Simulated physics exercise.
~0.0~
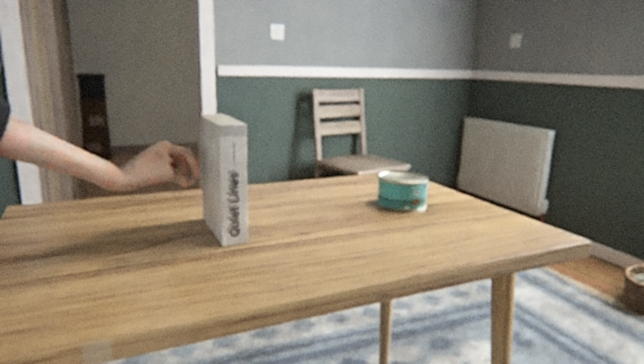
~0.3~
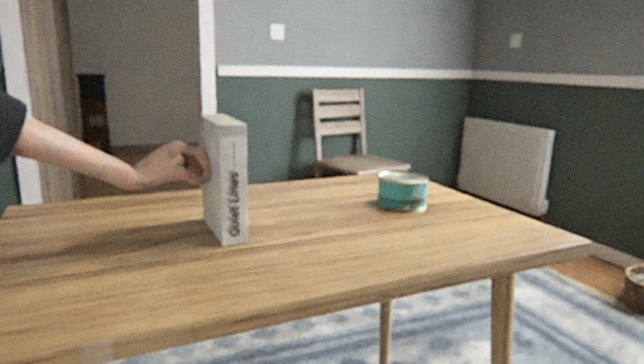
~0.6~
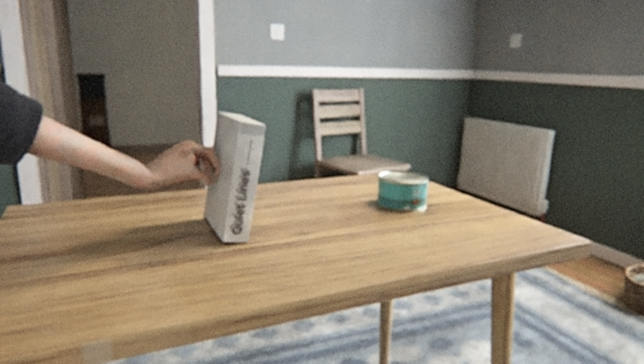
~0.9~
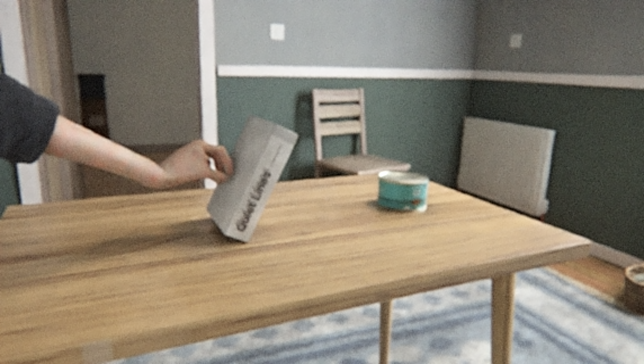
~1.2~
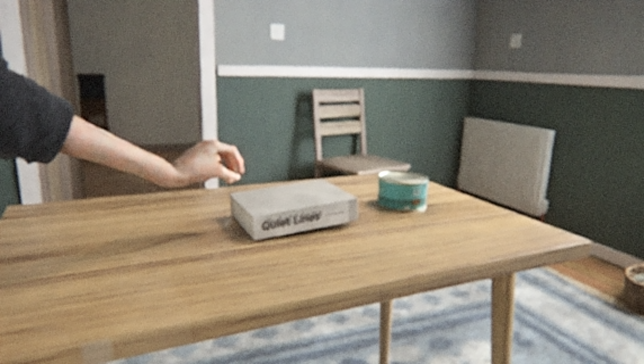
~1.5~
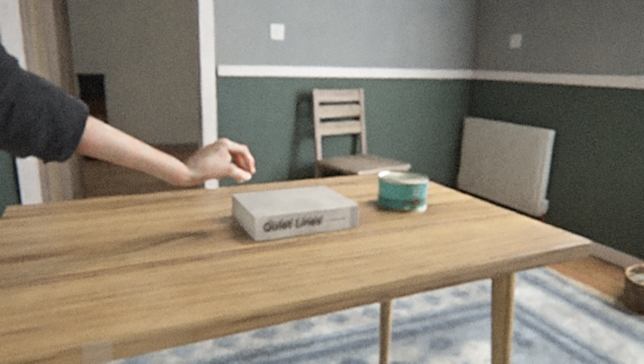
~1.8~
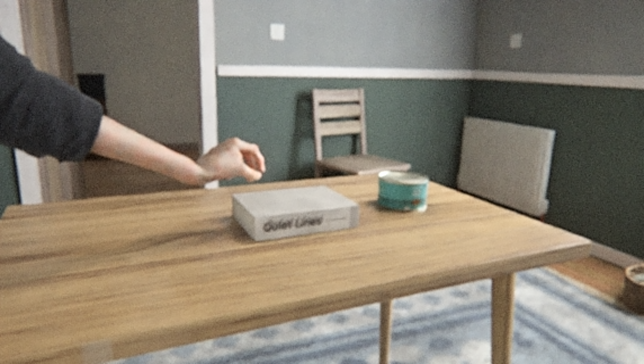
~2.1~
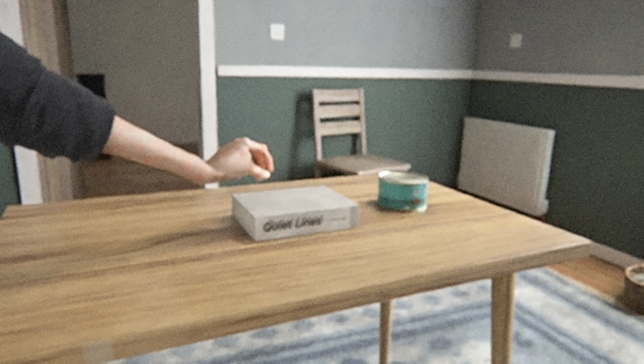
White book standing on a wooden table tips rightward as a hand pushes it, falling flat beside a turquoise tub that stays still.
